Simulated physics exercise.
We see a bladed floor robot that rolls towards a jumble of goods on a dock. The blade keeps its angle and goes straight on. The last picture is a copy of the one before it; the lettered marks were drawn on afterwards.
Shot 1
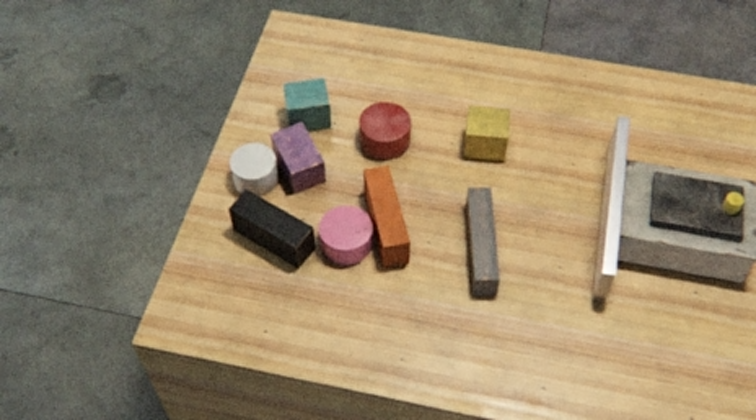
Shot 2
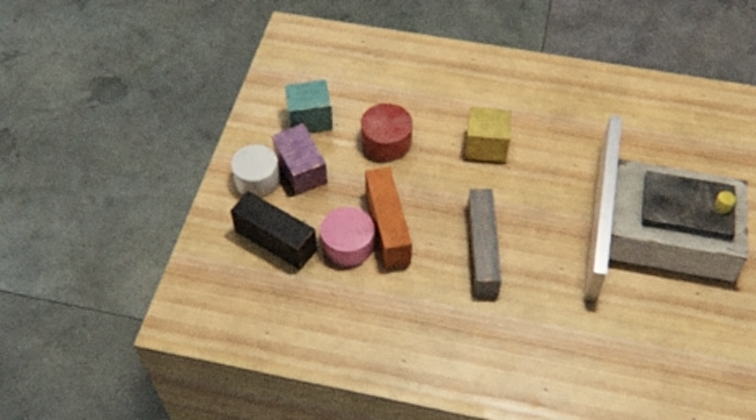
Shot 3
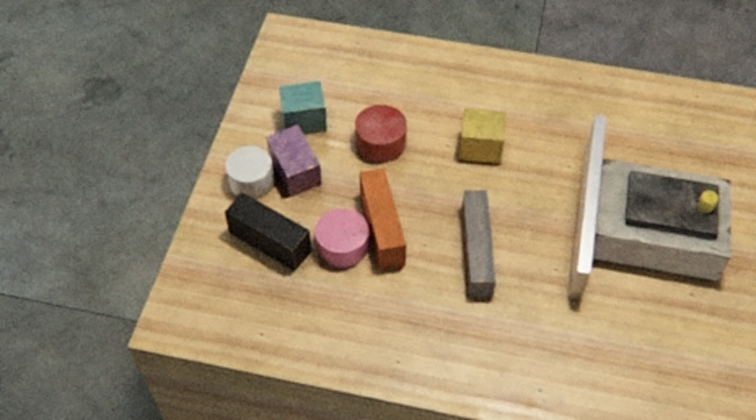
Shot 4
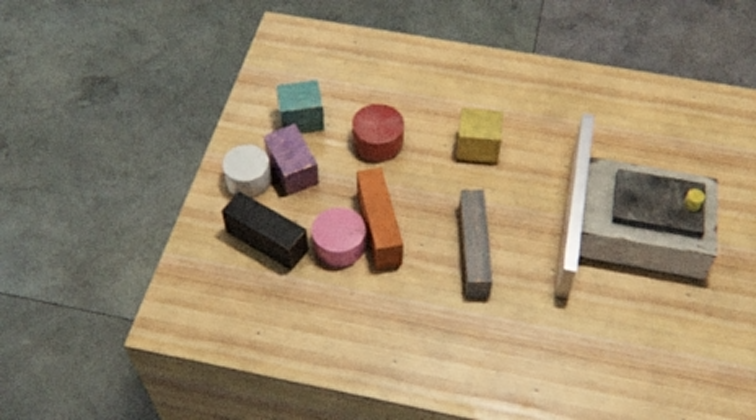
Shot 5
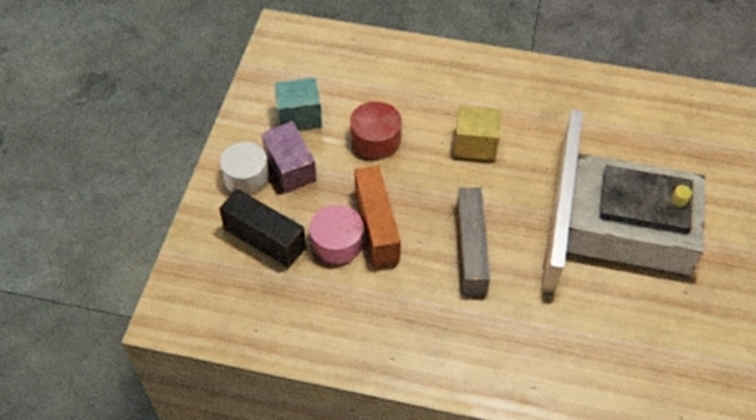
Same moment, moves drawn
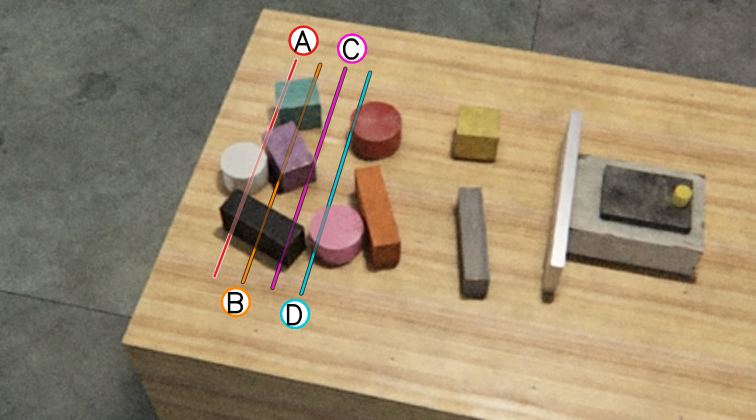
On a wooden surface above a grey floor, a grey machine with an upright pale blade moves slowly left towards a grey bar and a group of colourful blocks and round pieces, which stay in place.
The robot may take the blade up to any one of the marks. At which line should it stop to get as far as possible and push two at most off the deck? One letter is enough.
It should halt at B.
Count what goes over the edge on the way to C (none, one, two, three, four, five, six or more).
In all, none.
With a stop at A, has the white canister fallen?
Yes.
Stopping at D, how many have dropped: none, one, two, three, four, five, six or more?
The count is none.
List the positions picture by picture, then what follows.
In the first picture, white canister (255, 170); grey bar (482, 240); robot (691, 203).
In the second picture, robot (682, 203); purple crate (300, 159).
In the third picture, robot (666, 202); turquoise crate (303, 109).
In the fourth picture, robot (652, 200); orange stick (379, 217).
In the fifth picture, robot (640, 196); white canister (245, 169); grey bar (473, 240); black stick (263, 228).
On the copy, A at (259, 159); B at (285, 164); C at (312, 169); D at (339, 174).
On B. First, robot (535, 178); yellow crate (447, 128); grey bar (434, 232).
Then, robot (432, 159); white canister (240, 170); turquoise crate (271, 96).
Finally, robot (354, 145); white canister over the edge; purple crate (205, 144); one fallen.
By contrast, A drops five; C is within the limit but short; D is within the limit but short.
